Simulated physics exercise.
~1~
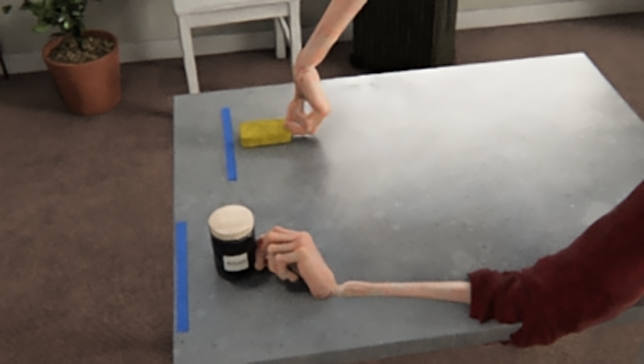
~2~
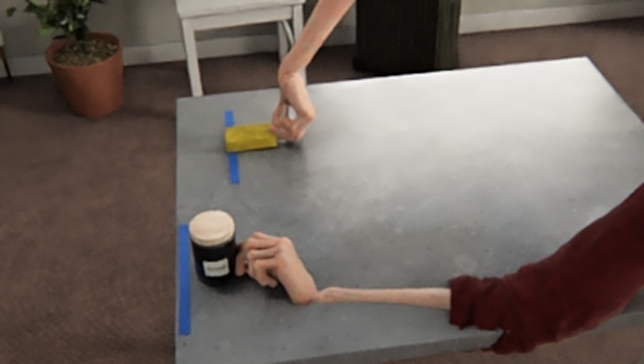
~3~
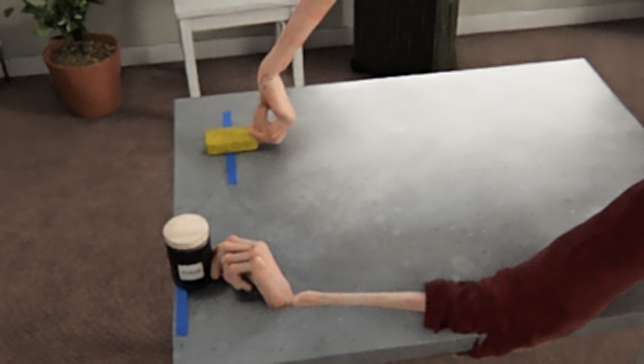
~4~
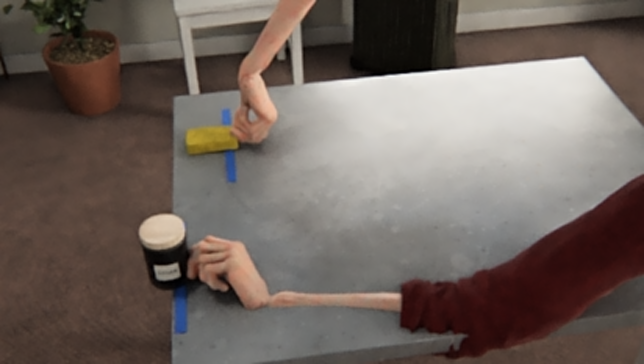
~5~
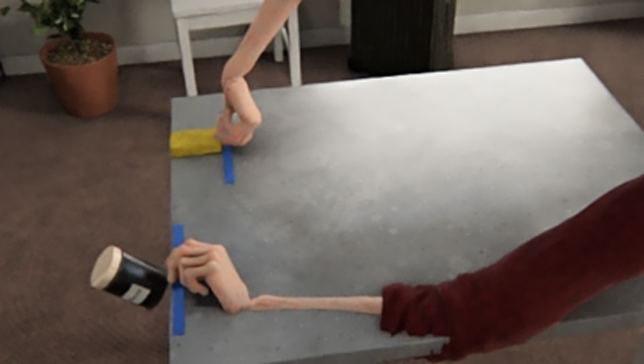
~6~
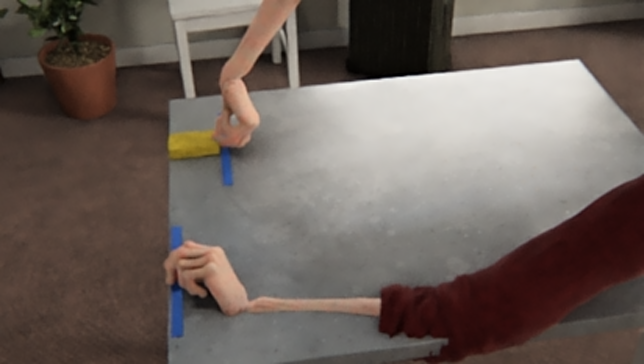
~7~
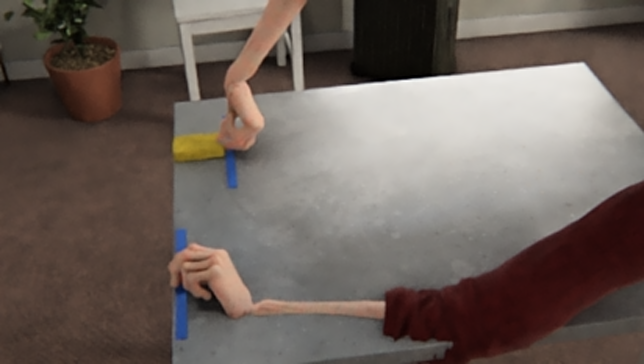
To begin with, two hands rest on a grey tabletop, one behind a yellow sponge and the other, in a dark red sleeve, behind a black jar with a pale lid, with a strip of blue tape ahead of each. Both hands push their objects left towards the table's end. The sponge slides over its tape while the jar reaches the edge and begins to overhang. The jar then tips over the side and drops out of view. Both hands stop near the tape, and the sponge stays on the table, close to the edge.
